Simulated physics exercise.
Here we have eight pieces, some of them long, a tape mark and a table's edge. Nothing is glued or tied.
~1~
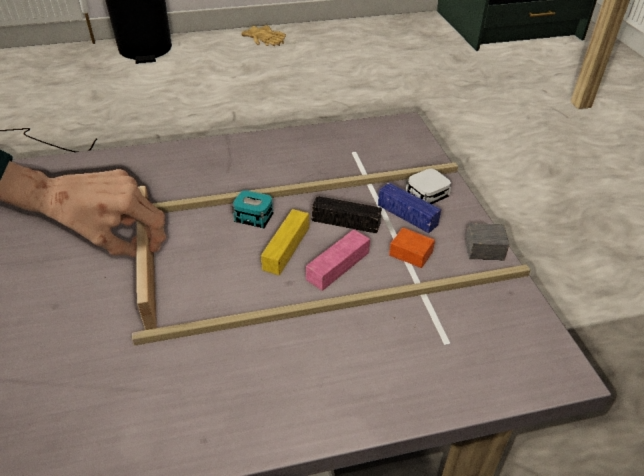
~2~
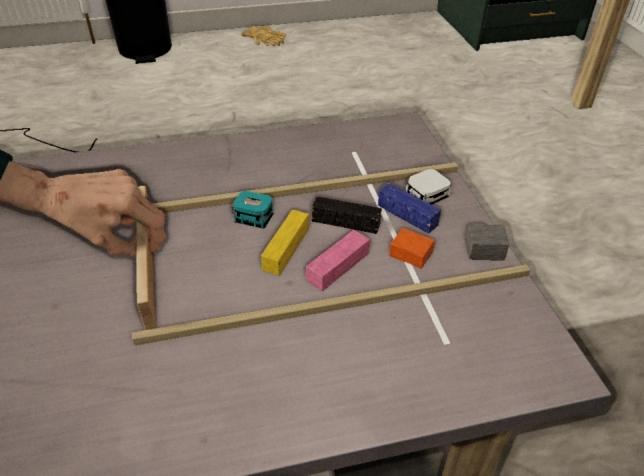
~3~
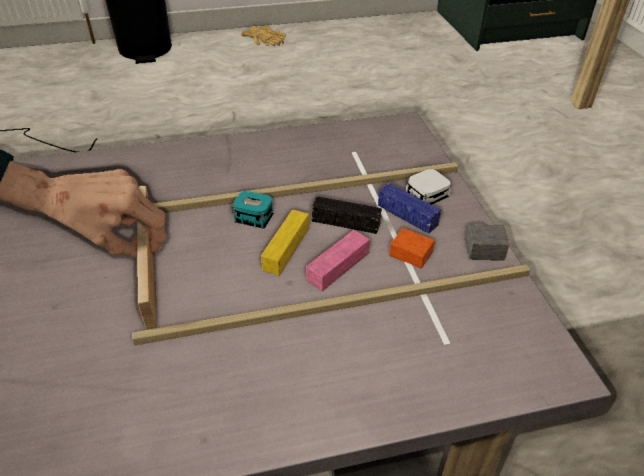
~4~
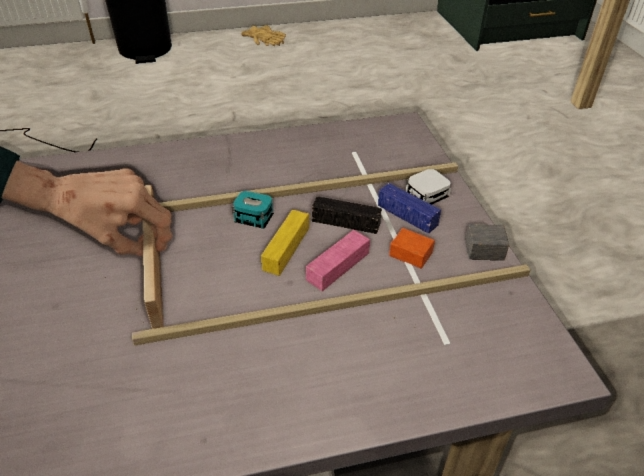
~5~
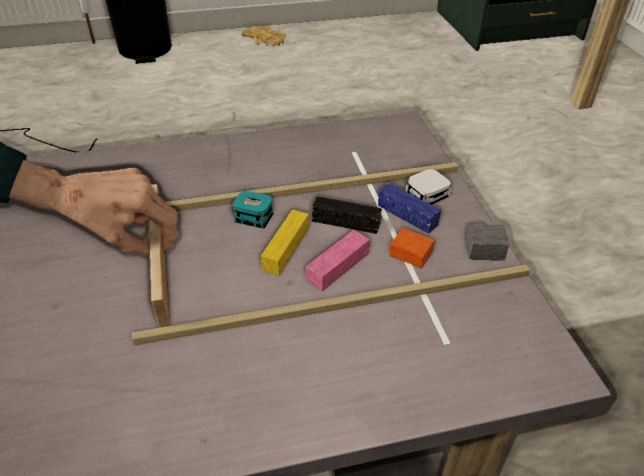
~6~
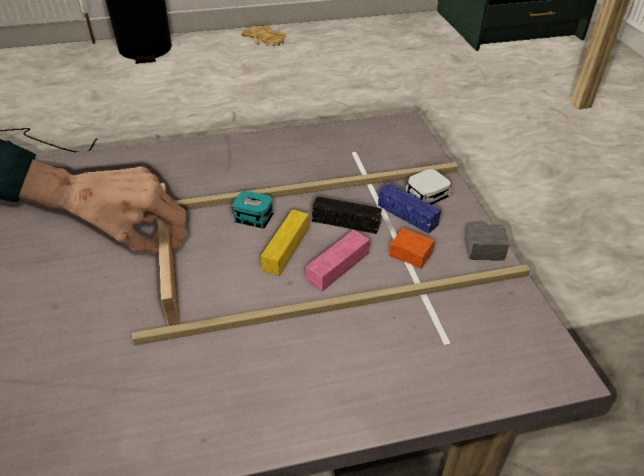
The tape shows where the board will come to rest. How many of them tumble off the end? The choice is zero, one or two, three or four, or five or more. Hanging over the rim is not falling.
Here the number that fall off is zero.
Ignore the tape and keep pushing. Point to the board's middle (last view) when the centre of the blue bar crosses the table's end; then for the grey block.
For the blue bar at (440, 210), for the grey block at (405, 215).
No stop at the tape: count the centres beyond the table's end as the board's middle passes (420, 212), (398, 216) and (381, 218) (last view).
The counts: 1, 0 and 0.
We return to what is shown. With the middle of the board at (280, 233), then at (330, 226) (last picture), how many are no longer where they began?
2 and 4.
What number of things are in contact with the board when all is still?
That makes 3.
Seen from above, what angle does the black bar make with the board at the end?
About 25°.
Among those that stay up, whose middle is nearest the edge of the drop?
Foremost is the grey block.
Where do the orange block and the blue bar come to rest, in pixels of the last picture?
About (463, 250), and the other about (434, 200).
Soon after, none off yet; grey block at rest near (487, 242); white case at rest near (428, 188); blue bar at rest near (409, 208).
In the end, the number that fall off is zero.
